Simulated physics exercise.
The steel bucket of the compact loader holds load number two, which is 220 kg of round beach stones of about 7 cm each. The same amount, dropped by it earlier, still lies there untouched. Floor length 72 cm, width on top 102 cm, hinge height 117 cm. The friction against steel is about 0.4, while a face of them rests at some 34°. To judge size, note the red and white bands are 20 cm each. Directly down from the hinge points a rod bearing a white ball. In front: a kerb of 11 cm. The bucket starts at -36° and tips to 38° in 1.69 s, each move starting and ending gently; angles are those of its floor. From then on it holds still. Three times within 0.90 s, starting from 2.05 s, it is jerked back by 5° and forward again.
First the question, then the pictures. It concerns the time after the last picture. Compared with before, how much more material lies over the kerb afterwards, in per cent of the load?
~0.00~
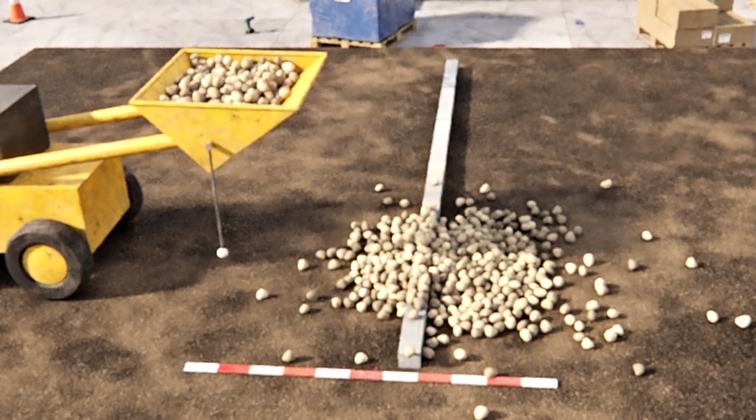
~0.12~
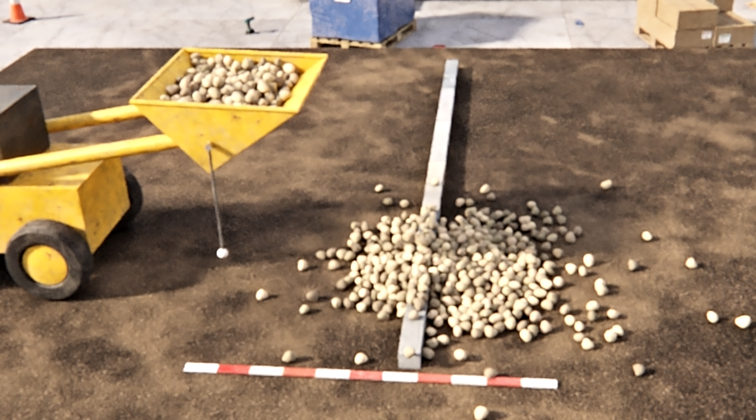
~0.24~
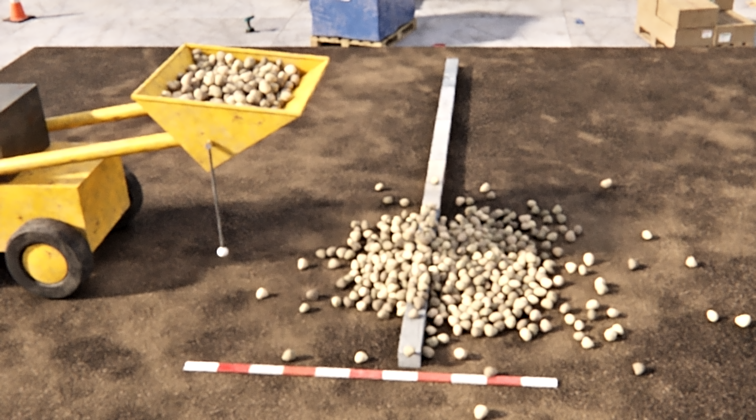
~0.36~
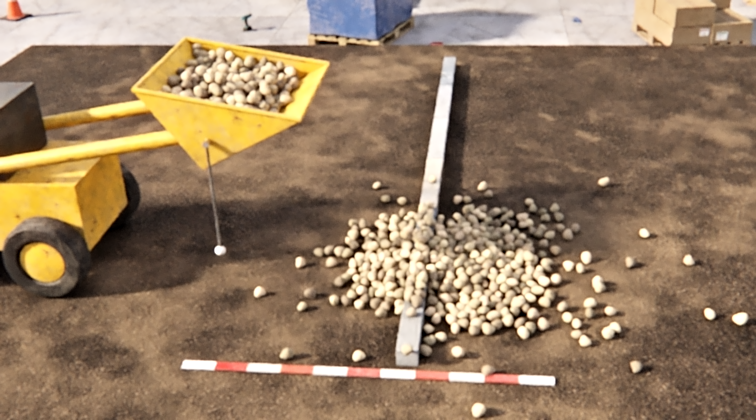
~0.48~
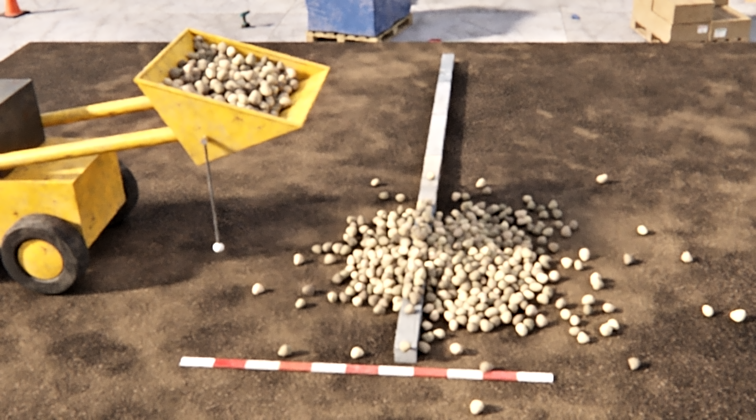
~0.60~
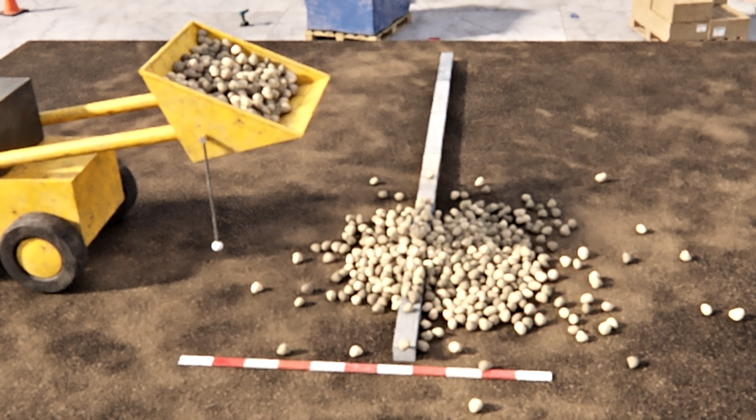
Some 2 per cent of a load more.
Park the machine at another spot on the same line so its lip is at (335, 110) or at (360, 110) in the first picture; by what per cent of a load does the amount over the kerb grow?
Some 15 percent first and 35 percent second.
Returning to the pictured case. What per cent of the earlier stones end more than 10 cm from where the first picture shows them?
I'd say roughly 5 per cent of them.
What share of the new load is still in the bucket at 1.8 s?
Close to 20 in a hundred.
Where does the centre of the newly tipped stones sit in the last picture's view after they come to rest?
I'd say close to (357, 250).
After 1.3 s the floor is at 27°; in per cent of one load, 95 in the bucket, 38 on this side of the kerb, 67 over the kerb; the foremost stones are at (654, 273).
After 1.8 s the floor is at 38°; in per cent of one load, 20 in the bucket, 114 on this side of the kerb, 67 over the kerb; the foremost stones are at (654, 273).
After 3.4 s the floor is at 38°; in per cent of one load, 0 in the bucket, 131 on this side of the kerb, 69 over the kerb; the foremost stones are at (654, 273).
After 5.8 s the floor is at 38°; in per cent of one load, 0 in the bucket, 131 on this side of the kerb, 69 over the kerb; the foremost stones are at (654, 273). Net gain over the kerb, 2.
